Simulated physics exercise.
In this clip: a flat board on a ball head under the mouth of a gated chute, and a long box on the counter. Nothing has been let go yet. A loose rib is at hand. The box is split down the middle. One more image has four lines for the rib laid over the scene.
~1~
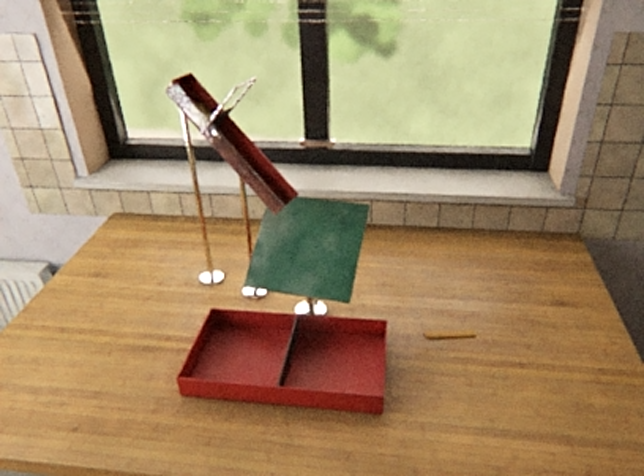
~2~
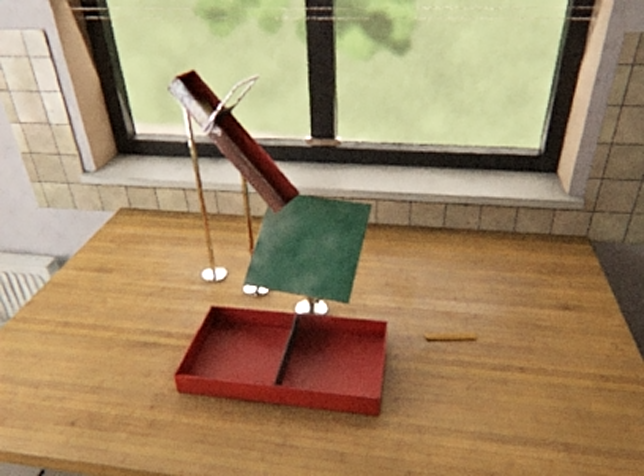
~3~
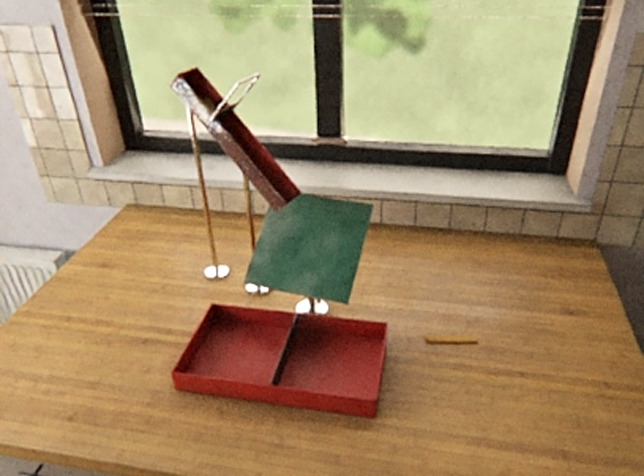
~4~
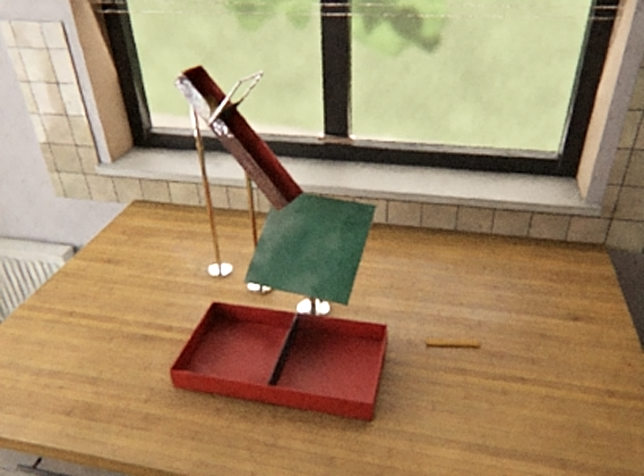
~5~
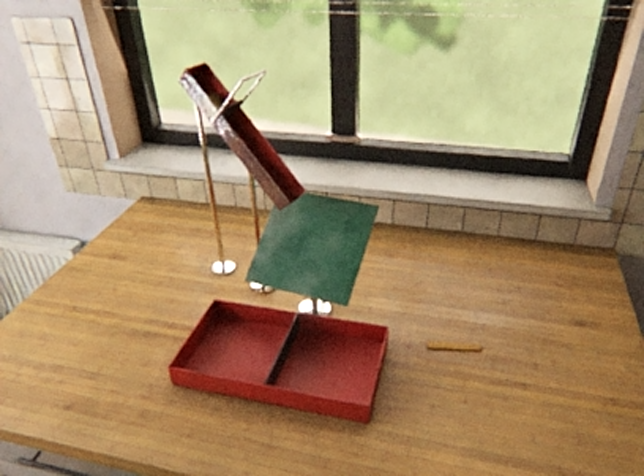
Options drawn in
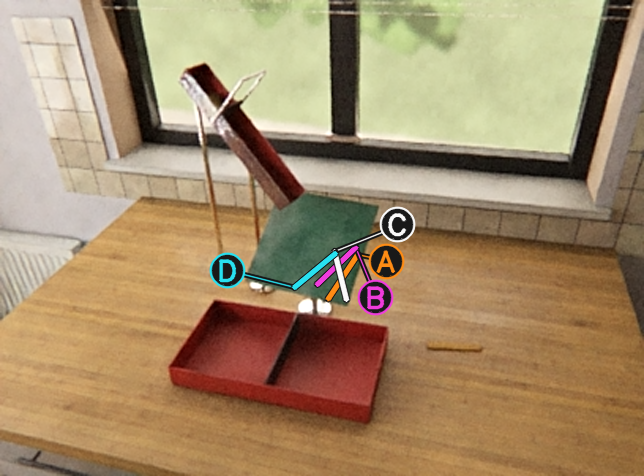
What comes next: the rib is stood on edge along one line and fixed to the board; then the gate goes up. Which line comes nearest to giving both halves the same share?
B works best here.
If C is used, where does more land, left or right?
Right.
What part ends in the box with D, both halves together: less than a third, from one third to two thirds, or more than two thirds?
More than two thirds.
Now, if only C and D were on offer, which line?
Here it is line D.
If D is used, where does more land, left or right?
Left.
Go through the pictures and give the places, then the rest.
The first picture shows load behind the gate (204, 119), soya beans; lip of the chute (282, 209), sloping fairly steeply.
The second picture shows middle of the board (308, 244), tilted fairly steeply; middle of its low edge (294, 294); of its high edge (320, 198).
The third picture shows front corners of the box (172, 372) and (375, 400); front end of its middle wall (270, 386); gate still shut (226, 110).
The fourth picture shows middle of the load (212, 112); lip (286, 206).
The fifth picture shows middle of the load (216, 109); lip (288, 205).
On the marked copy, line A from (357, 254) to (328, 298); line B from (355, 247) to (317, 284); line C from (334, 251) to (346, 299); line D from (335, 253) to (294, 287).
With A, of what is caught, about a tenth in the left half, almost all in the right.
With B, of what is caught, roughly half in the left half, roughly half in the right.
With C, of what is caught, not one piece in the left half, every piece in the right.
With D, of what is caught, the larger part in the left half, roughly a quarter in the right.
